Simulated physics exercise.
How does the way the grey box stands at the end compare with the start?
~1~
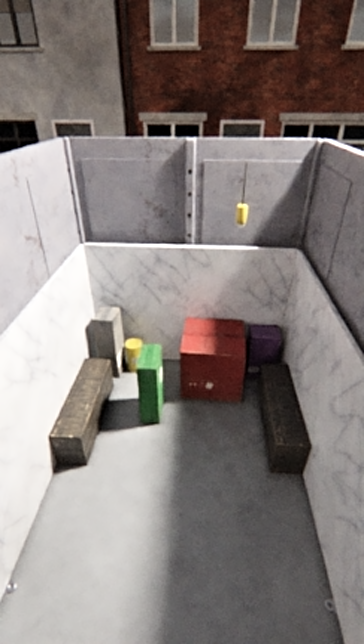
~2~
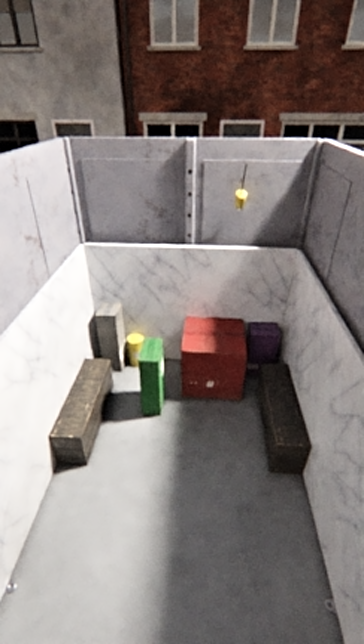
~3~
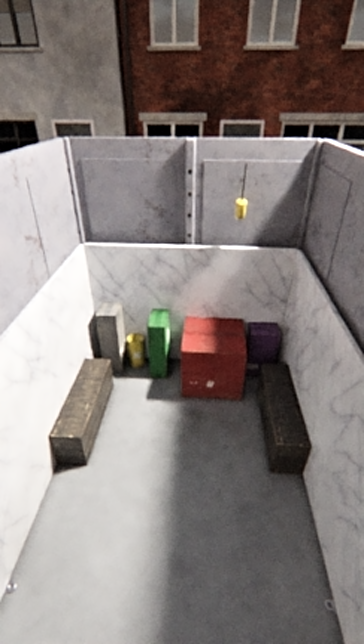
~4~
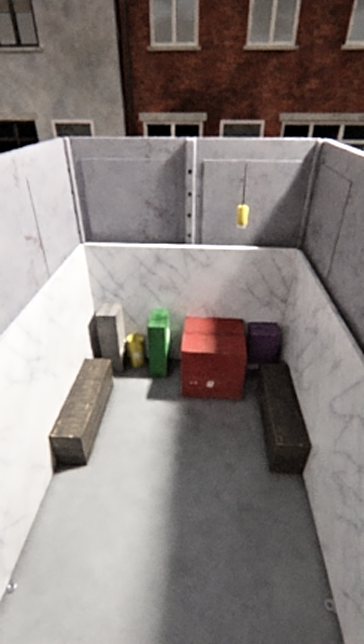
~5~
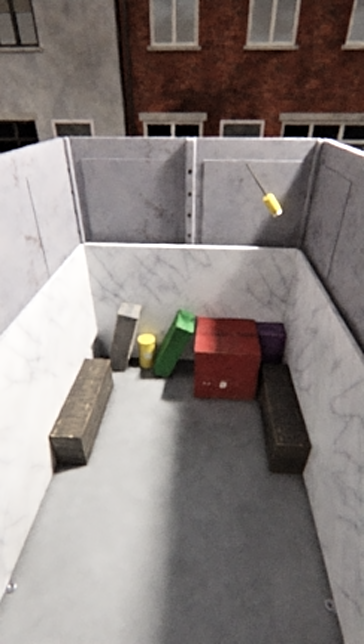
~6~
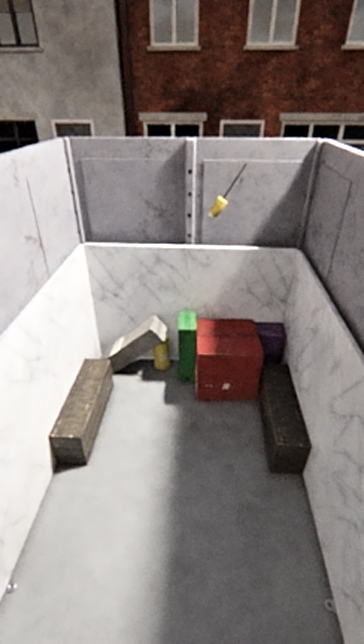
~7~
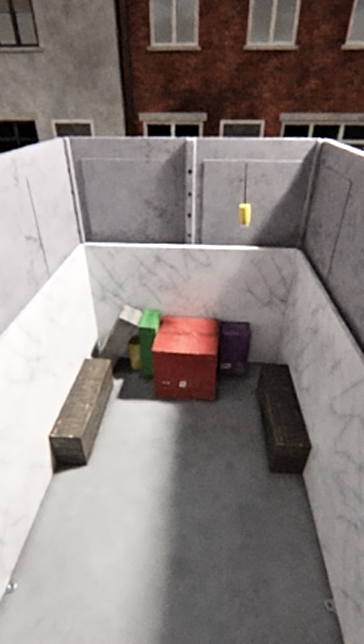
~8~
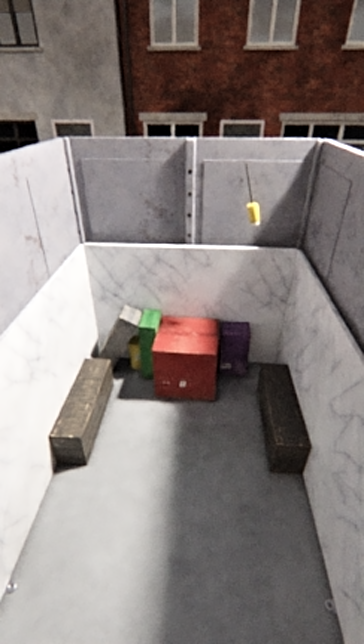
At the start the grey box stands upright, and by the end it is leaning over.
